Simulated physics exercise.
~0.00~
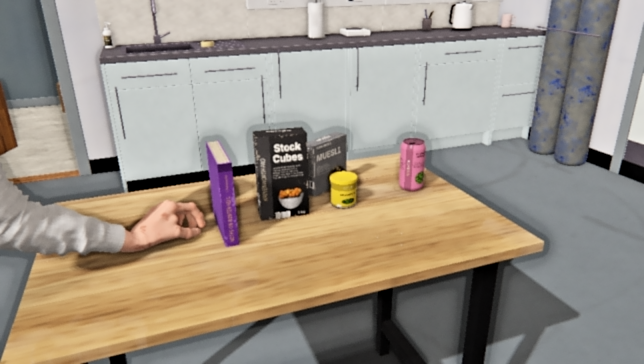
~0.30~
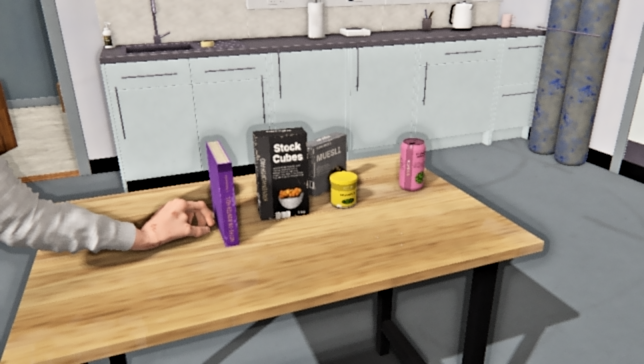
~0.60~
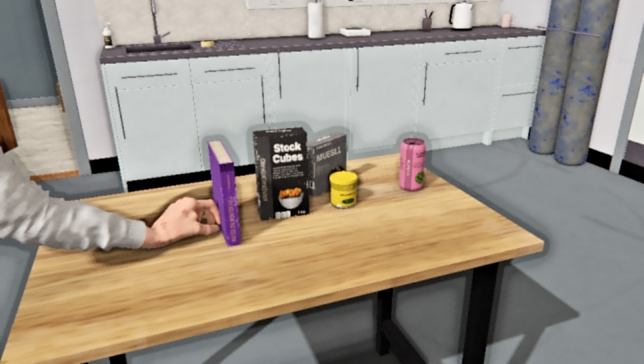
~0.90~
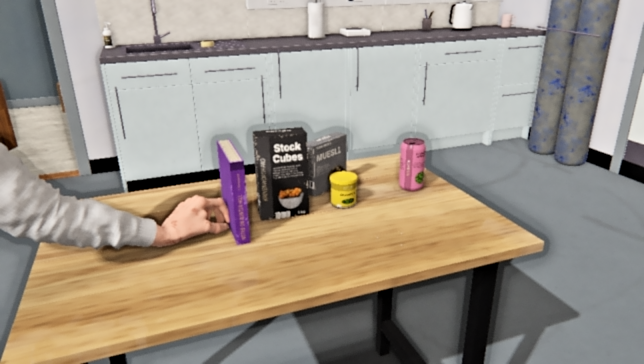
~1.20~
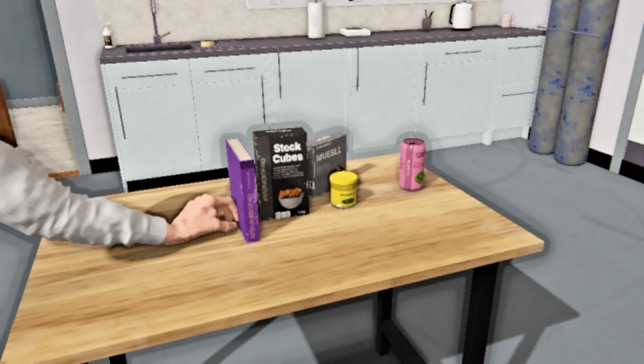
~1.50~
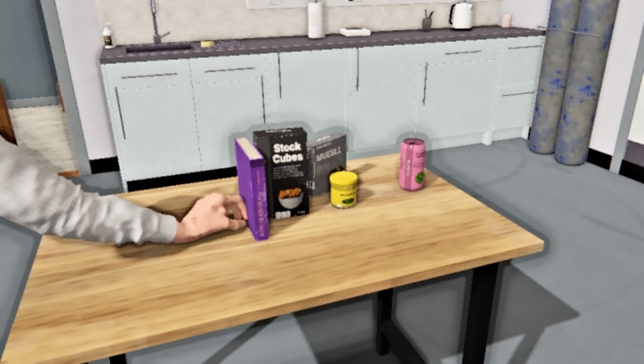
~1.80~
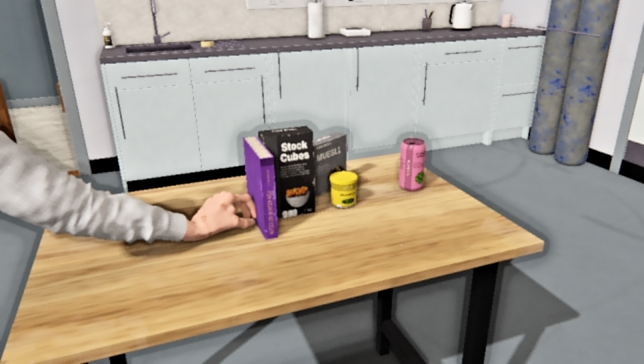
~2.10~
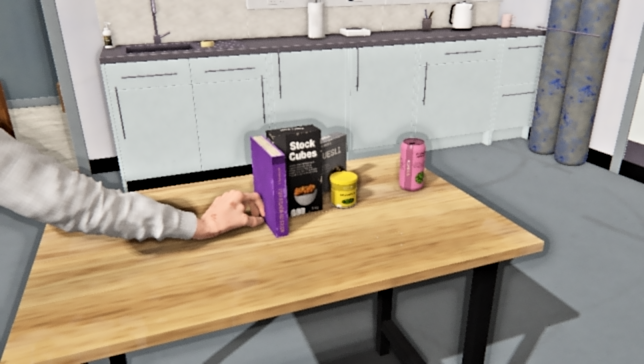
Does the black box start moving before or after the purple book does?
The black box starts moving after the purple book. The hand slides the book to the right first, and the box shifts only later.
On the table, a hand pushes a purple book right, nudging a black box, both upright.
